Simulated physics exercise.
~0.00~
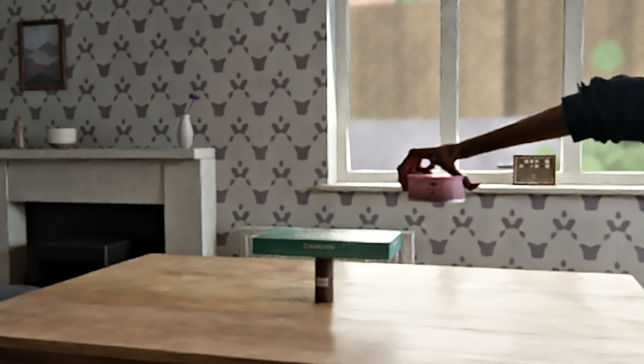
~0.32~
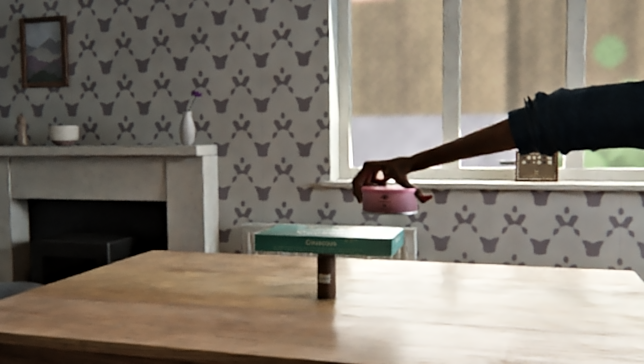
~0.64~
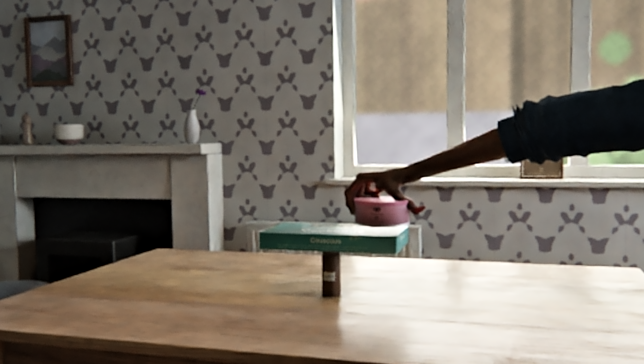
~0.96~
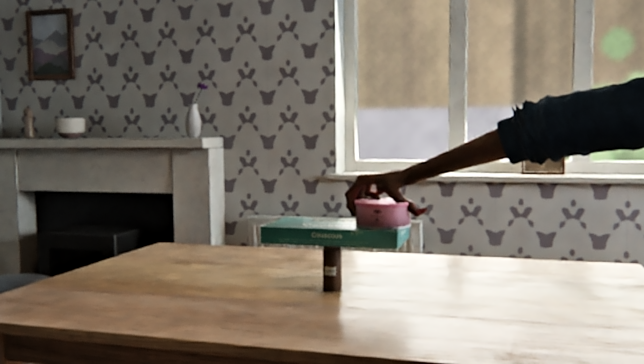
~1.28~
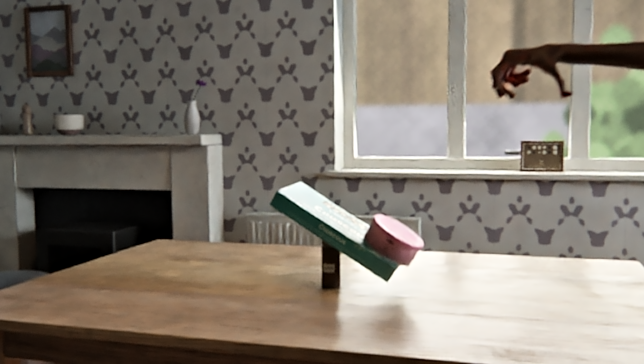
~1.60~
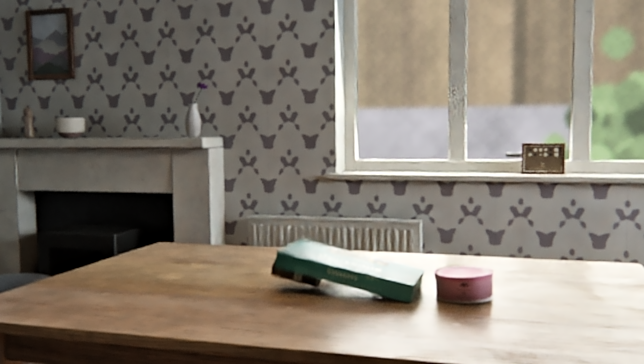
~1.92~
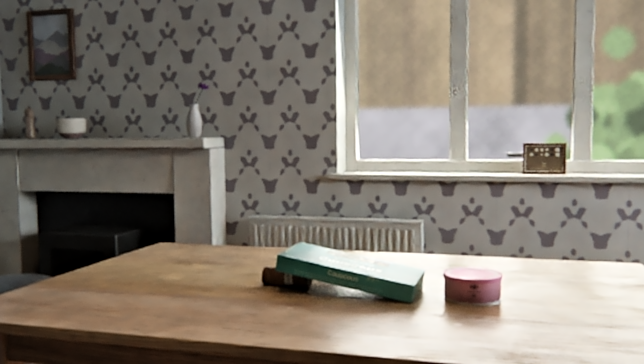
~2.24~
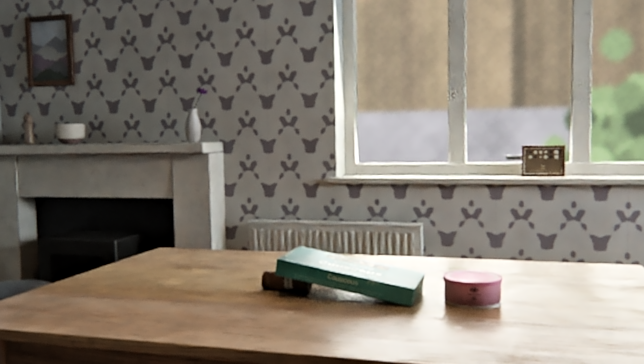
A hand releases a pink tub on a balanced turquoise packet, and everything topples onto the table.
